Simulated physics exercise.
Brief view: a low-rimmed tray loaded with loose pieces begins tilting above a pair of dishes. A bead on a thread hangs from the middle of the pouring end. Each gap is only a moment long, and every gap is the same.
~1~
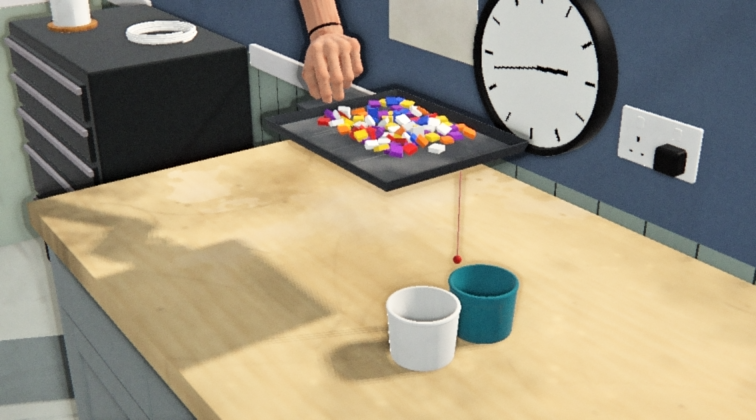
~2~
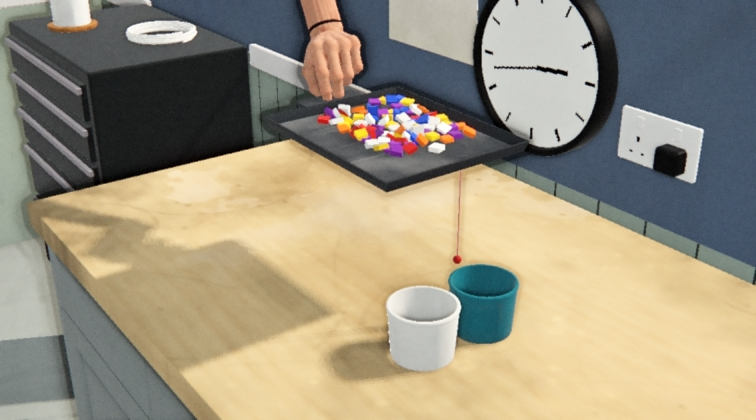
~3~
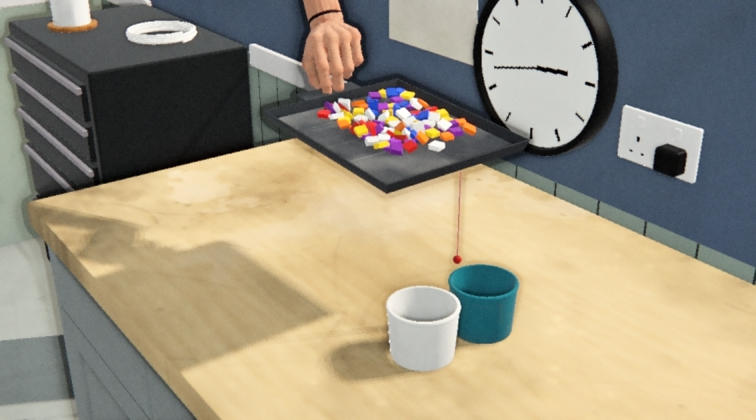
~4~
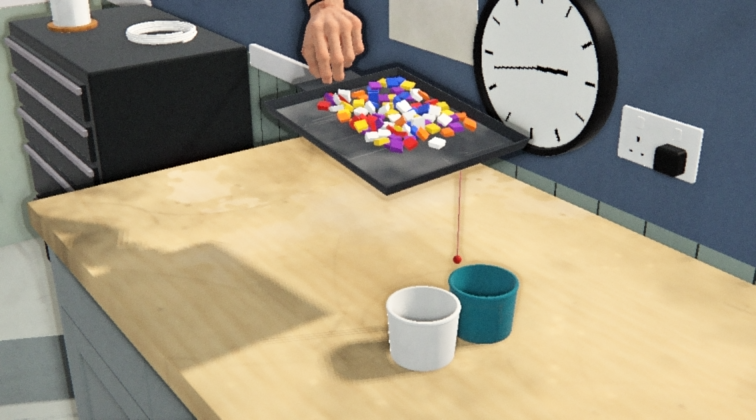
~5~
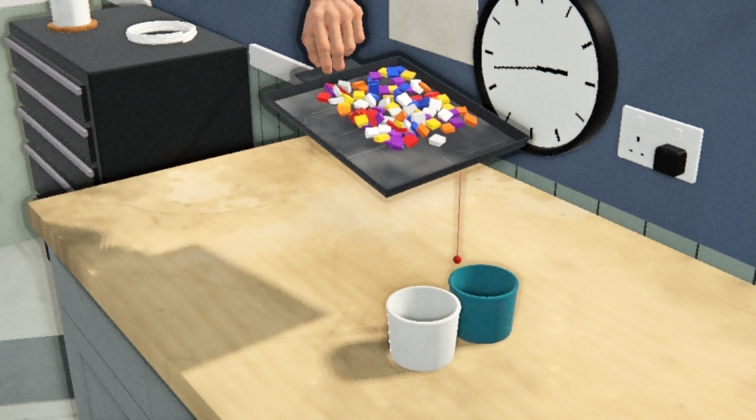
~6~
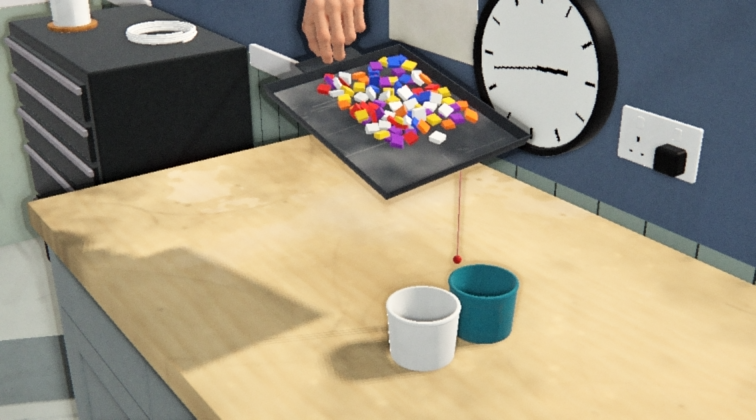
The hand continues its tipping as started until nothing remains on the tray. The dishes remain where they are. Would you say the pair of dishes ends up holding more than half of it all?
Most of the load will land in the dishes.
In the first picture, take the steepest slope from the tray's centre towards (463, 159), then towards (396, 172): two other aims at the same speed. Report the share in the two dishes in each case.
I'd put it at some 30 % and then some 40 %.
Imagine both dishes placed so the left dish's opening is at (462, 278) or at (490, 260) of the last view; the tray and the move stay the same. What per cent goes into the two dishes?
Trial 1 around 10 percent, trial 2 around 0 percent.
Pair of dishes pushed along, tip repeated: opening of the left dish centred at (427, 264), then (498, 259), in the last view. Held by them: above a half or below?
First try: Lower than half; second try: Lower than half.
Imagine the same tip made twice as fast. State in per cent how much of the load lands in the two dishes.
Roughly 40 %.
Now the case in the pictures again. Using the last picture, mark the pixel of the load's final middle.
Close to (415, 344) in the last picture.
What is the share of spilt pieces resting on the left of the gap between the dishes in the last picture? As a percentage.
Estimate: About 80 percent.
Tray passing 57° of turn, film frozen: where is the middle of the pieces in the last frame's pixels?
I'd put the middle of the pieces at roughly (413, 174).
Shortly afterwards, tray tipped steeply; the bulk on the tray; only a few in the left dish; a little in the air.
Next, tray tipped right over; near a third on the tray; near a third in the left dish; only a few in the right dish; near a quarter outside both; a little in the air.
Some moments later, tray tipped past a quarter turn; near half in the left dish; a little in the right dish; near a third outside both.
In the end, tray tipped past a quarter turn; near half in the left dish; a little in the right dish; near a third outside both.
